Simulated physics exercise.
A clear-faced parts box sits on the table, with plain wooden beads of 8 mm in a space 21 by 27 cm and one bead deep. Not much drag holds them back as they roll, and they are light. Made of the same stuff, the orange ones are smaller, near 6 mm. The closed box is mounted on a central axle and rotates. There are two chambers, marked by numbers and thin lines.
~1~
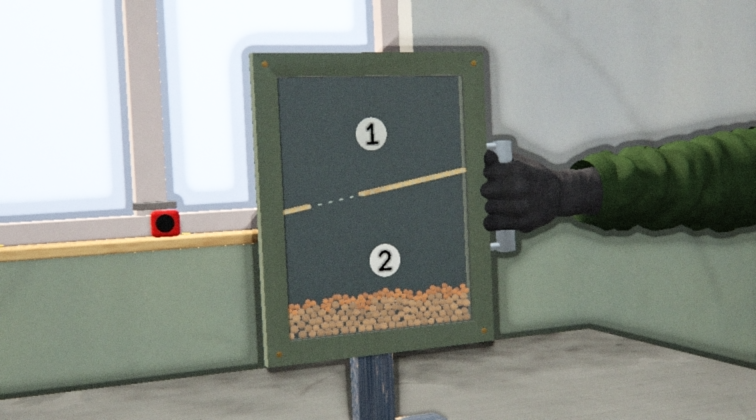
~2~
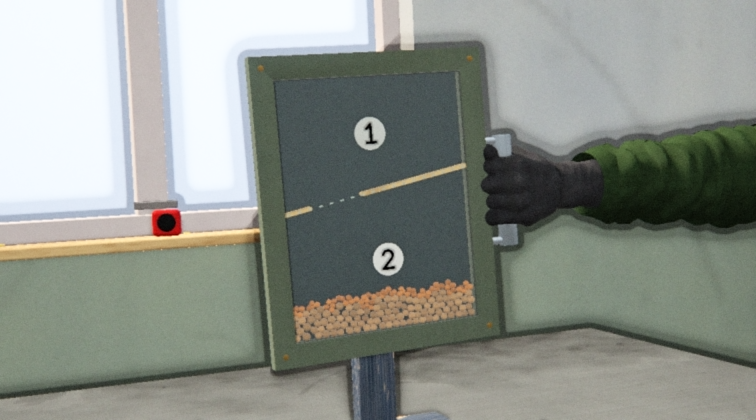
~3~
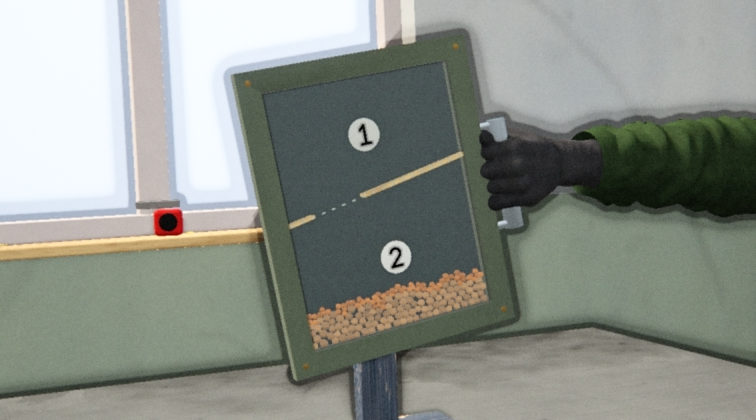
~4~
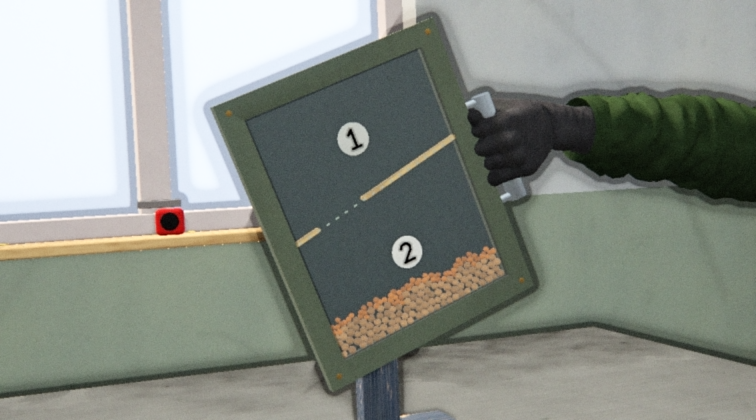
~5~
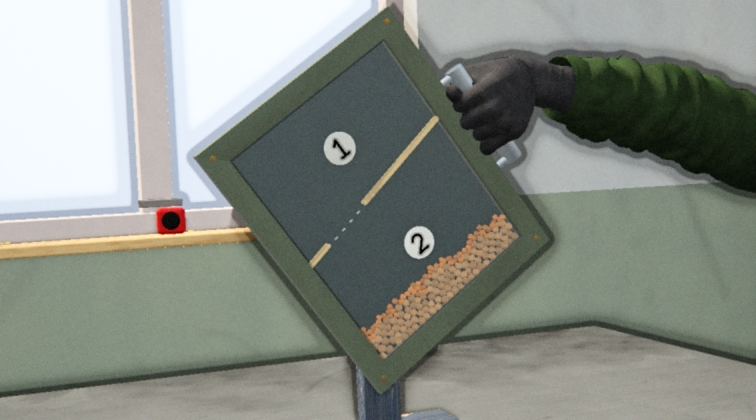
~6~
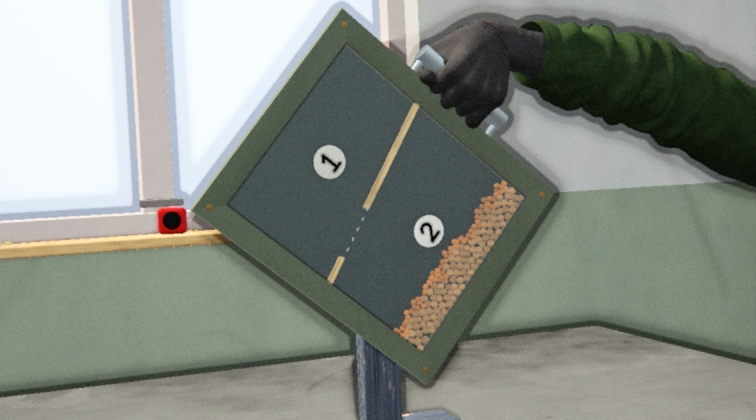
The clip shows a gloved hand gripping a handle and steadily turning a green-framed, clear-faced box anticlockwise, its two numbered chambers tilting as the orange and tan beads in the lower one stay banked along the same side.
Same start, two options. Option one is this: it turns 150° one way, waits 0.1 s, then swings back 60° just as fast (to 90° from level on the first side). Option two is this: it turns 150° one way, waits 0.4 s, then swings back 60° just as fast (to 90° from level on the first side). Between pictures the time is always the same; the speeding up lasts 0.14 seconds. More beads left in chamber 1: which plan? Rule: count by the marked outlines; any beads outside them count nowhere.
Two.
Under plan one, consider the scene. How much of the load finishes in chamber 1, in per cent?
About 60 per cent.
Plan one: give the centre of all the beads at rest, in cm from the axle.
Left: About 4 cm; below: About 9 cm.
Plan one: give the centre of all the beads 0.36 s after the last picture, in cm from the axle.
Position estimate: Right 6 cm, below 2 cm.
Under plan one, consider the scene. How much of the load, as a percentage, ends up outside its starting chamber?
60 %.
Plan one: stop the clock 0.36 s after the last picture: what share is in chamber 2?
About 75 per cent.
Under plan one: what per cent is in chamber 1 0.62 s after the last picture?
Share: Close to 55 percent.
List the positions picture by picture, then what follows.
The first frame shows level; about 170 beads; beads' middle (383, 309); highest (386, 291); no. 1 (371, 134), no. 2 (385, 260).
The second frame shows turned 2° anticlockwise; beads' middle (387, 308); highest (448, 282).
The third frame shows turned 9° anticlockwise; beads' middle (399, 305); highest (457, 273); wall ends (285, 229) to (312, 217), (364, 195) to (463, 153).
The fourth frame shows turned 20° anticlockwise; beads' middle (417, 298); highest (486, 249).
The fifth frame shows turned 35° anticlockwise; beads' middle (439, 283); highest (495, 217).
The sixth frame shows turned 50° anticlockwise; beads' middle (457, 264); highest (504, 184); no. 1 (330, 162), no. 2 (429, 231).
Plan one. 0.36 s later than the last picture, it stands 150° anticlockwise; the beads' middle is 6 cm right of and 2 cm below the centre; no. 1, 25 %, no. 2, 75 %.
Then, 0.62 s later than the last picture, it stands 118° anticlockwise; the beads' middle is in line with and 9 cm below the centre; no. 1, 55 %, no. 2, 45 %.
Then, 0.77 s later than the last picture, it stands 90° anticlockwise; the beads' middle is 4 cm left of and 8 cm below the centre; no. 1, 60 %, no. 2, 40 %.
At rest 1.6 s after the last picture, it stands 90° anticlockwise; no. 1, 60 %, no. 2, 40 %.
Plan two would end with no. 1, 75 %, no. 2, 25 %.
